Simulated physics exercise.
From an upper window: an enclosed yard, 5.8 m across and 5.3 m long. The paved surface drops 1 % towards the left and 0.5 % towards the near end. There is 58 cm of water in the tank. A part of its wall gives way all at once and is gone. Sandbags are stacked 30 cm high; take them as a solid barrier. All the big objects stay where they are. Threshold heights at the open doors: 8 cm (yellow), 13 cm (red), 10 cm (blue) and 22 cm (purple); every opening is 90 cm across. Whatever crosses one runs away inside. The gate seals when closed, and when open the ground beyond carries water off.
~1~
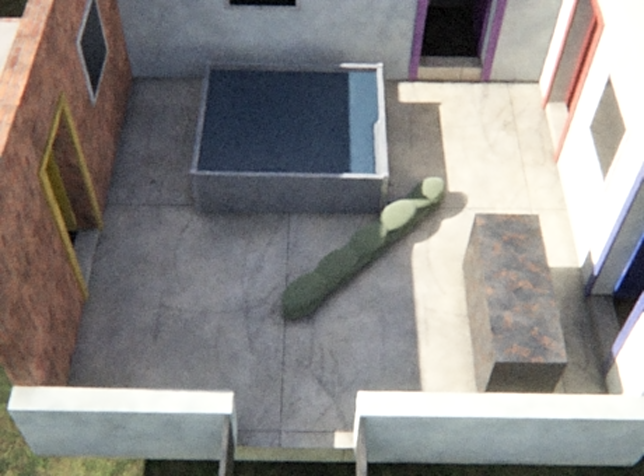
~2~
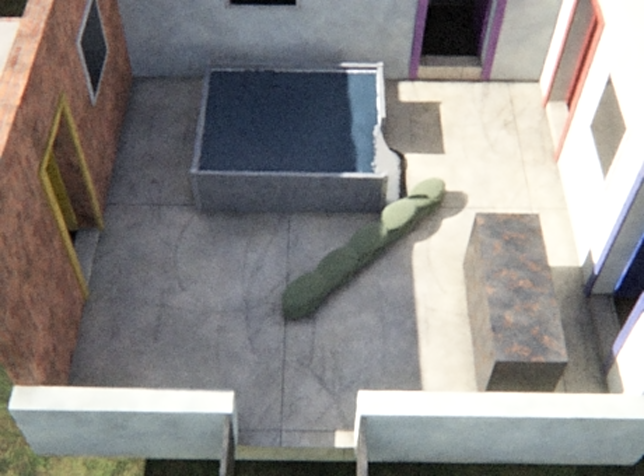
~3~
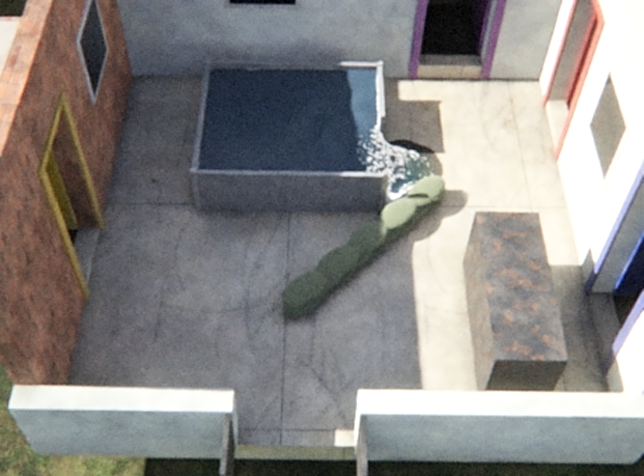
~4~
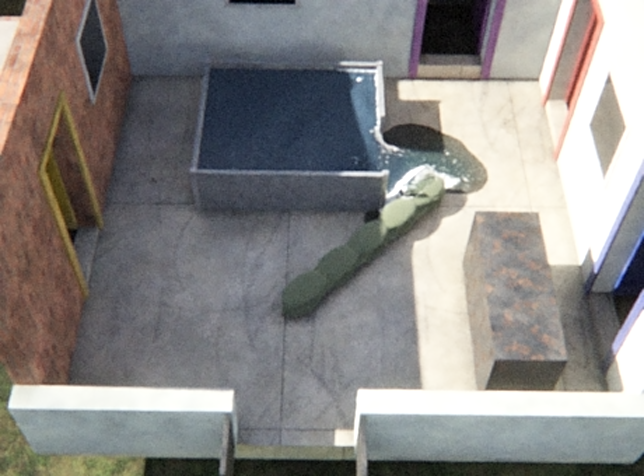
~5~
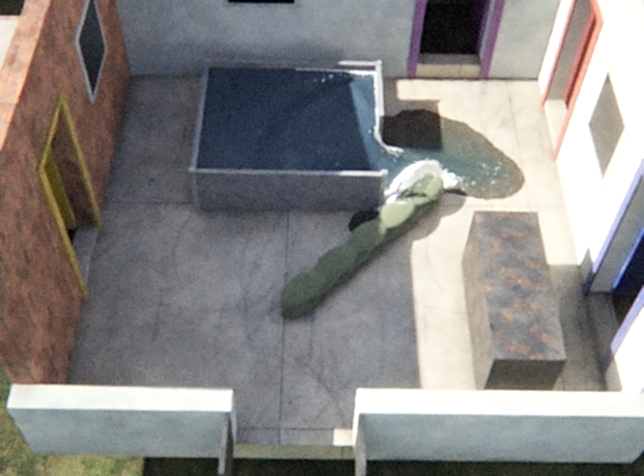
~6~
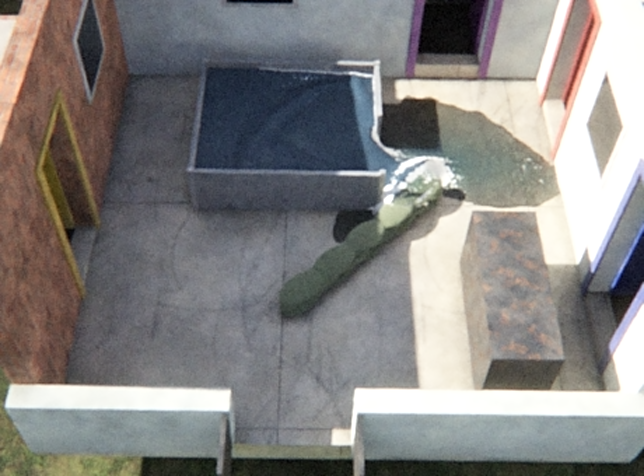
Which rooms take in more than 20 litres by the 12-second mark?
The water let in: At the yellow door it stays under the limit; at the red door it goes over the limit; at the blue door it passes the limit; at the purple door it does not reach the limit.
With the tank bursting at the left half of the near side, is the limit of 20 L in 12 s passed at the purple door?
Then: Purple below.
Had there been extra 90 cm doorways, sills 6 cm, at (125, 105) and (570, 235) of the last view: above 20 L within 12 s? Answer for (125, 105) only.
There: Over.
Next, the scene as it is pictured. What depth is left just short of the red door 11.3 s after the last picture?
Some 9.0 cm.
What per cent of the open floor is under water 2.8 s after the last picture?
About 50 per cent.
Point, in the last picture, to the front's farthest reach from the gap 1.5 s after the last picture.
At about (586, 363).
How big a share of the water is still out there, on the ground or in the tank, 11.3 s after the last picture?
Roughly 90 in a hundred.
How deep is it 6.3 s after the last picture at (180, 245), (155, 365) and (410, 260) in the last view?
In that order: 2, 4 and 3 cm.
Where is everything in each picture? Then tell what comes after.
The tank at (292, 121) is whole and still, 58 cm deep, in the first frame.
Water pours out at (379, 169) and has run 0.5 m, to (389, 153); typically 8 cm deep outside, 58 cm at the tank's back, in the second frame.
Water pours out at (379, 170) and has run 0.8 m, to (425, 152); typically 14 cm deep outside, 58 cm at the tank's back, in the third frame.
The front is at (477, 166), 1.3 m from the gap at (379, 170); 1.3 m2 of floor is under water; 58 cm left at the back of the tank, in the fourth frame.
Water pours out at (378, 170) and has run 1.8 m, to (515, 173); typically 5 cm deep outside, 58 cm at the tank's back, in the fifth frame.
Water pours out at (376, 170) and has run 2.3 m, to (550, 170); typically 4 cm deep outside, 58 cm at the tank's back, in the sixth frame.
Then, 0.7 s after the last picture water covers 25 % of the floor and is deepest (48 cm) near (407, 197); yellow door not reached, red door 22 cm at the sill, 9 L in, blue door not reached, purple door 1 cm at the sill, 0 L in.
Then, 1.5 s after the last picture water covers 40 % of the floor and is deepest (42 cm) near (394, 208); yellow door not reached, red door 24 cm at the sill, 39 L in, blue door 2 cm at the sill, 0 L in, purple door 18 cm at the sill, 0 L in.
Then, 2.8 s after the last picture water covers 50 % of the floor and is deepest (30 cm) near (394, 208); yellow door 5 cm at the sill, 0 L in, red door 21 cm at the sill, 101 L in, blue door 5 cm at the sill, 0 L in, purple door 18 cm at the sill, 1 L in.
Then, 6.3 s after the last picture water covers 80 % of the floor and is deepest (19 cm) near (394, 208); yellow door 6 cm at the sill, 0 L in, red door 14 cm at the sill, 144 L in, blue door 11 cm at the sill, 5 L in, purple door 11 cm at the sill, 1 L in.
Then, 11.3 s after the last picture water covers 95 % of the floor and is deepest (12 cm) near (578, 409); yellow door 10 cm at the sill, 3 L in, red door 9 cm at the sill, 147 L in, blue door 12 cm at the sill, 37 L in, purple door 7 cm at the sill, 1 L in.
